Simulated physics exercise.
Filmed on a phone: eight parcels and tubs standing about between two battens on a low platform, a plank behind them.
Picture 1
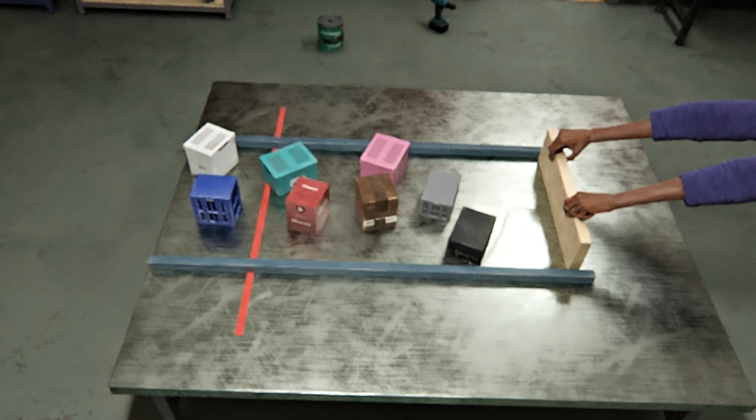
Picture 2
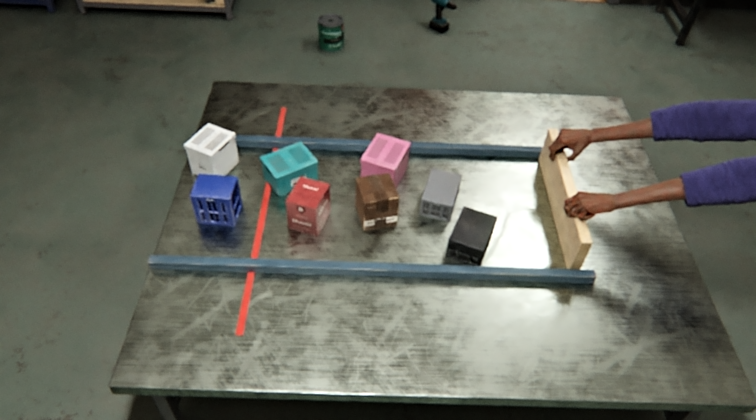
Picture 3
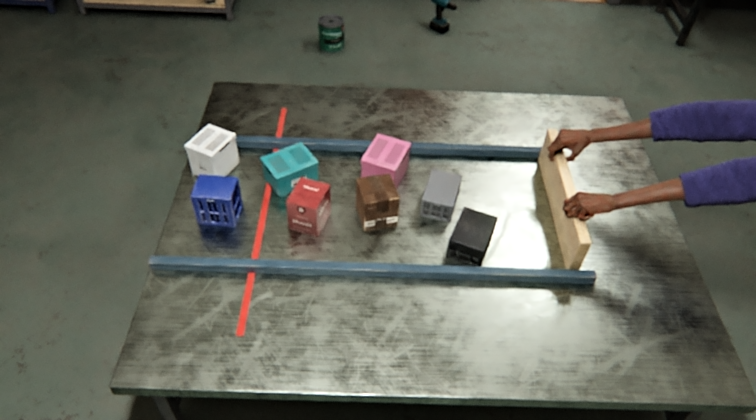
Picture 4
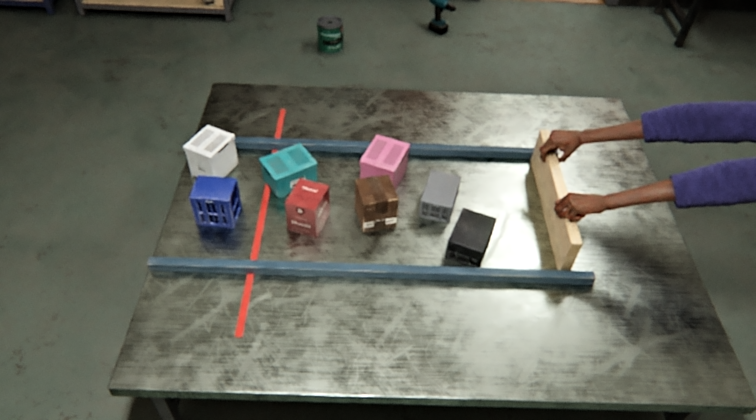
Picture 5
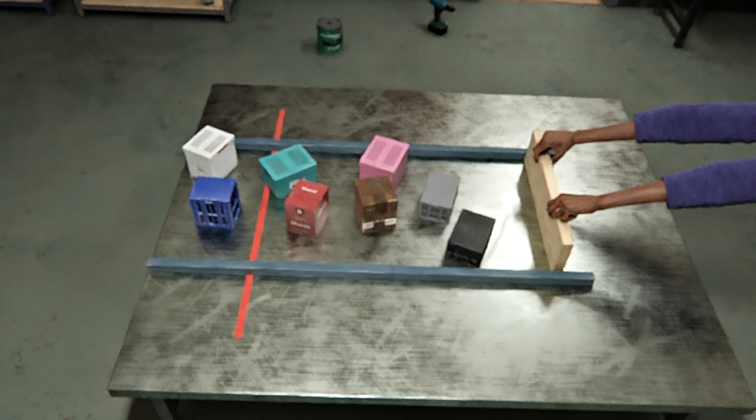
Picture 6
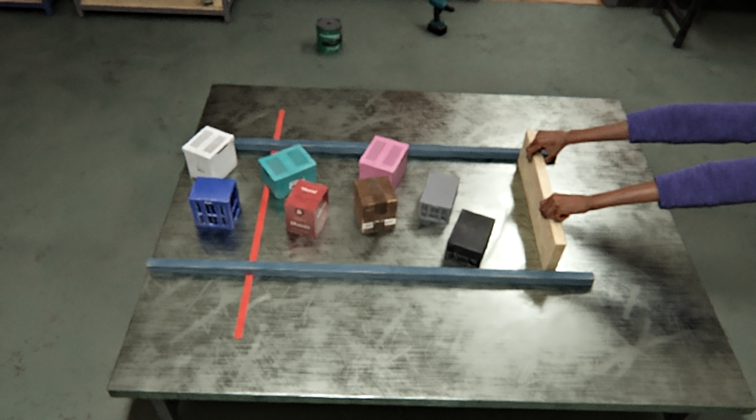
Two hands sliding a wooden plank slightly left between two blue battens, while eight small crates and boxes stand still.
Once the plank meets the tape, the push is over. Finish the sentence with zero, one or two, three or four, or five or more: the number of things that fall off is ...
The number of things that fall off is one or two.
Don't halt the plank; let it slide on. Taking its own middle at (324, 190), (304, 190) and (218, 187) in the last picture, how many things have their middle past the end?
Past the end: 0, 0 and 5.
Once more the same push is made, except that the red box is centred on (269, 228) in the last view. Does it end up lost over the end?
In that case it never drops.
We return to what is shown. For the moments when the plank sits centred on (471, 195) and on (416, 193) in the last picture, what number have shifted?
That gives 1 for the first and 4 for the second.
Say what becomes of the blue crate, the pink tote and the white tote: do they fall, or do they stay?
Well, the blue crate takes the plunge, the pink tote hangs in there, and the white tote hangs in there.
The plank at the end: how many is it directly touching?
3 of them.
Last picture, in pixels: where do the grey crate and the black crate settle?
Roughly (247, 193), and the other roughly (236, 235).
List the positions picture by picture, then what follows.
In the first frame, white tote (213, 154); blue crate (217, 200); turquoise tote (289, 169); plank (562, 196); tape (265, 201).
In the second frame, blue crate (217, 200); brown box (377, 202).
In the third frame, turquoise tote (290, 170); pink tote (386, 165).
In the fourth frame, white tote (212, 156); grey crate (440, 196).
In the fifth frame, blue crate (216, 203); plank (546, 198).
In the sixth frame, white tote (211, 157); blue crate (216, 203); turquoise tote (288, 172); plank (540, 198); tape (264, 204).
Soon after, none off yet; white tote at rest near (211, 157); blue crate at rest near (216, 203); turquoise tote at rest near (288, 172).
After that, none off yet; white tote at rest near (211, 157); blue crate displaced about its own width near (189, 203); turquoise tote displaced about its own width near (250, 173).
In the end, the number that fall off is one or two; gone, blue crate.
